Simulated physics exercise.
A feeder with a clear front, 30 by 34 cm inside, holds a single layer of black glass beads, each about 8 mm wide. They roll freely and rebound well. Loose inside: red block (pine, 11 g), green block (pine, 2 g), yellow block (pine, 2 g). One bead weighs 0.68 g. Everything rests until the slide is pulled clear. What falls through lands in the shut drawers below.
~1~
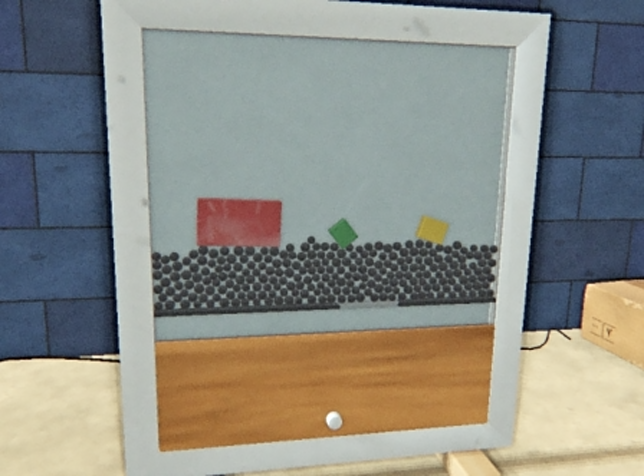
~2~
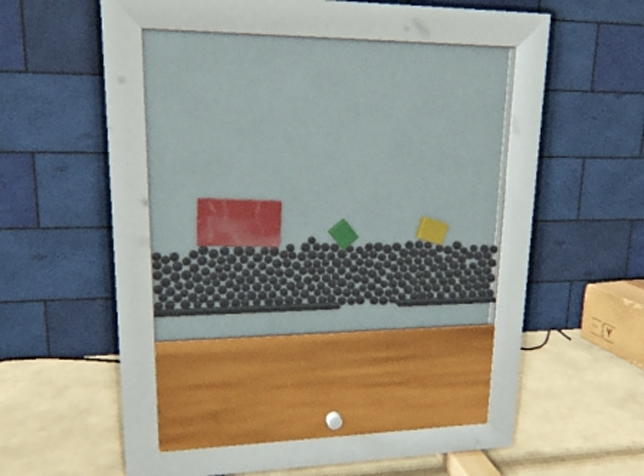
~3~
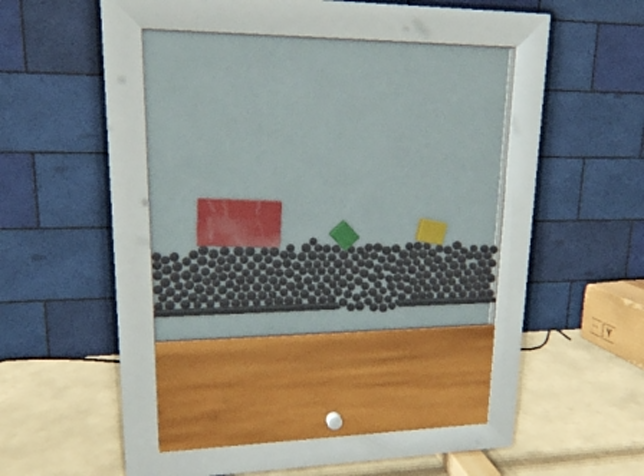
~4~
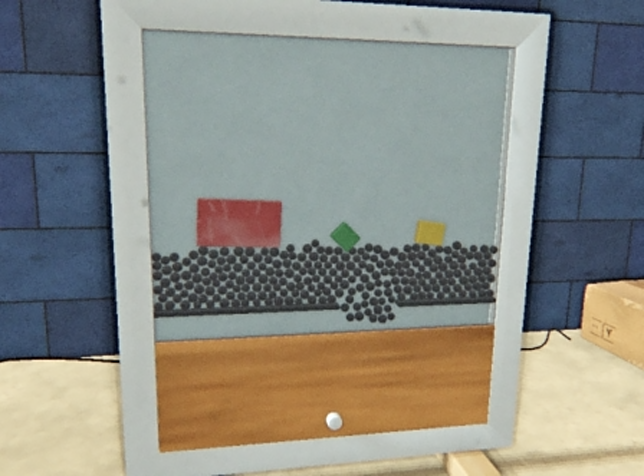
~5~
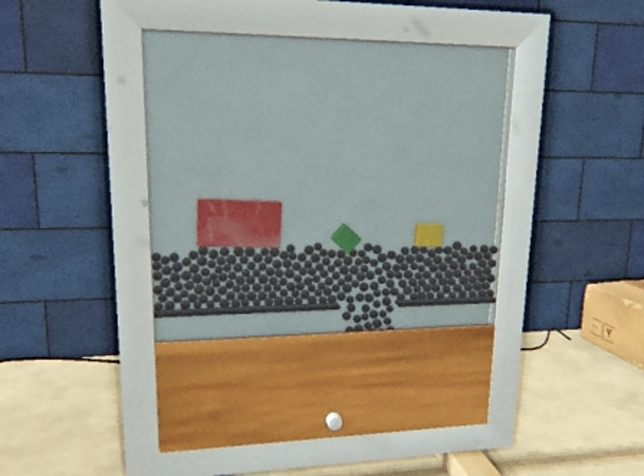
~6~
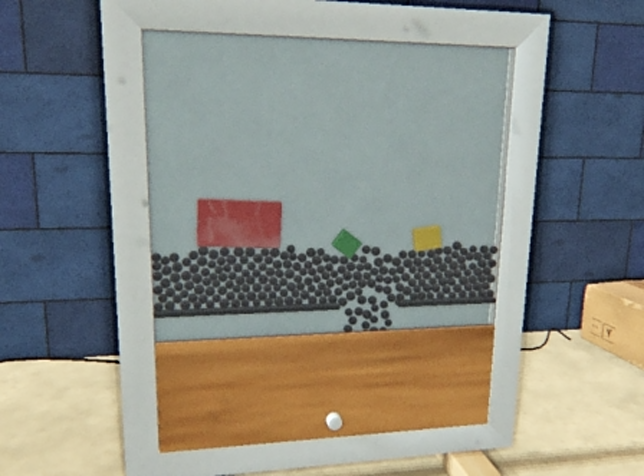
In a clear-fronted feeder, black beads drop through a gap as the green block sinks slightly.
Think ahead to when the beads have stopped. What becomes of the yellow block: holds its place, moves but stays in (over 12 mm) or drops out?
Yellow block: Drops out.
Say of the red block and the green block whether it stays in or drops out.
Red block in, green block out.
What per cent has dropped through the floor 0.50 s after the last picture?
Roughly 45 per cent.
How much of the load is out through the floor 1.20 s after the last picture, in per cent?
Some 55 per cent.
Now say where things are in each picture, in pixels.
In the first picture, about 250 beads; beads centred (335, 276); red block (239, 223); green block (343, 234) tilted 52°; yellow block (432, 230) tilted 18°; slide (334, 306) to (402, 303).
In the second picture, beads centred (336, 277); 0 out.
In the third picture, beads centred (337, 277); 5 out.
In the fourth picture, beads centred (339, 279); 10 out.
In the fifth picture, beads centred (336, 276); 17 out.
In the sixth picture, beads centred (334, 274); 23 out; red block (240, 224); green block (347, 244) tilted 38°; yellow block (427, 238) tilted 8°.
Then, 0.15 s after the last picture, 25 % are out; red block moved 0.1 cm tilted 4°; green block moved 4.6 cm tilted 28°; yellow block moved 4.5 cm tilted 30°.
Then, 0.50 s after the last picture, 45 % are out; red block moved 4.0 cm tilted 17°; green block below the floor; yellow block below the floor.
Then, 1.20 s after the last picture, 55 % are out; red block moved 11.8 cm tilted 33°; green block below the floor; yellow block below the floor.
All still 1.4 s after it, 55 % are out; red block moved 11.8 cm tilted 33°; green block below the floor; yellow block below the floor.
